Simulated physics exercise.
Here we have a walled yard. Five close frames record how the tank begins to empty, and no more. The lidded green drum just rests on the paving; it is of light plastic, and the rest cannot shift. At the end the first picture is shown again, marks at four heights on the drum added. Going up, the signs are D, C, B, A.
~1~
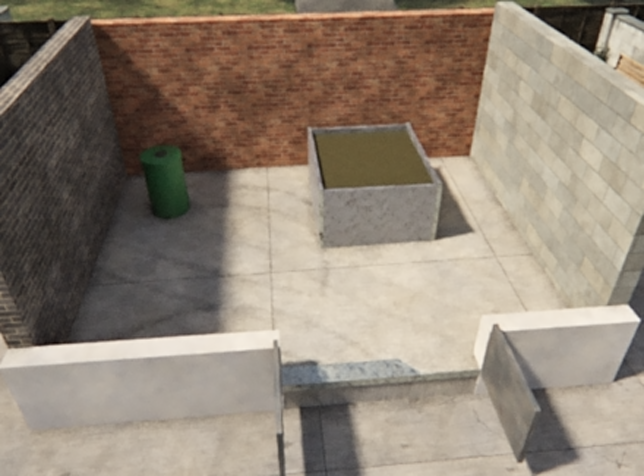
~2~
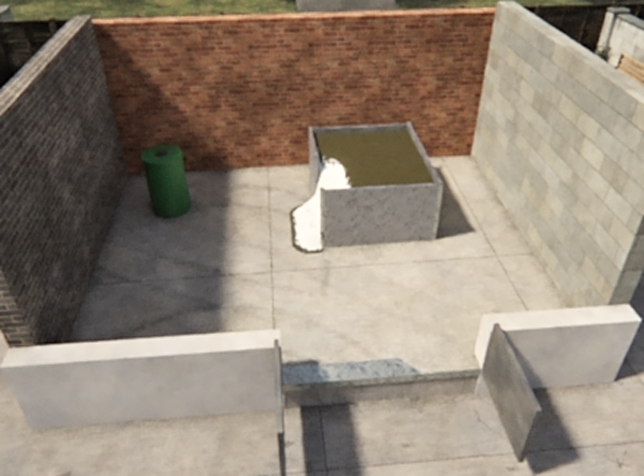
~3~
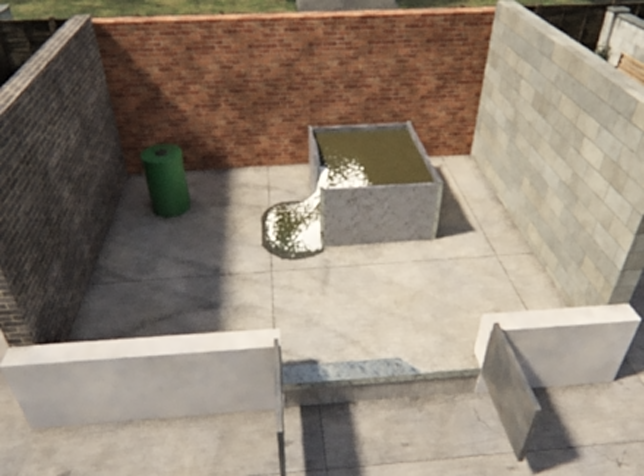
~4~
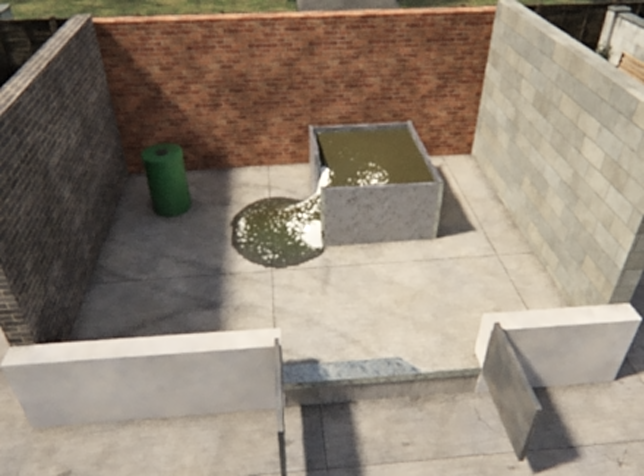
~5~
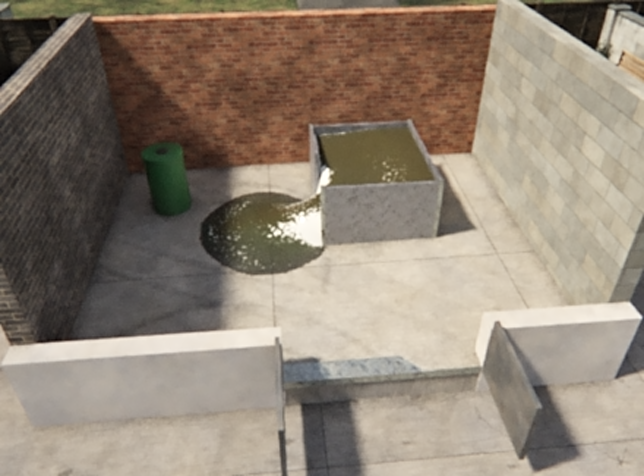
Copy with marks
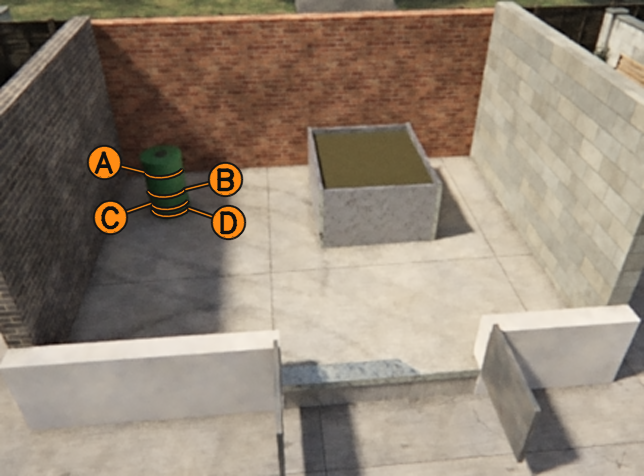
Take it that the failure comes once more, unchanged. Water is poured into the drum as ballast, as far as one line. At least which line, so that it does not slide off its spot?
B will do.
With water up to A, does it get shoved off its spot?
No, not at all.
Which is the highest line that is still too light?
That would be C.
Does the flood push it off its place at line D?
Yes.
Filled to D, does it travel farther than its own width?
Yes.
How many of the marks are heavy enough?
Two of the four.
In orange, A at (161, 177); B at (165, 197); C at (167, 209); D at (168, 216); from the bottom up D, C, B, A.
For line A, it does not move.
For line B, it does not move.
For line C, it is pushed about its own width away.
For line D, it is pushed about 3 times its own width away.
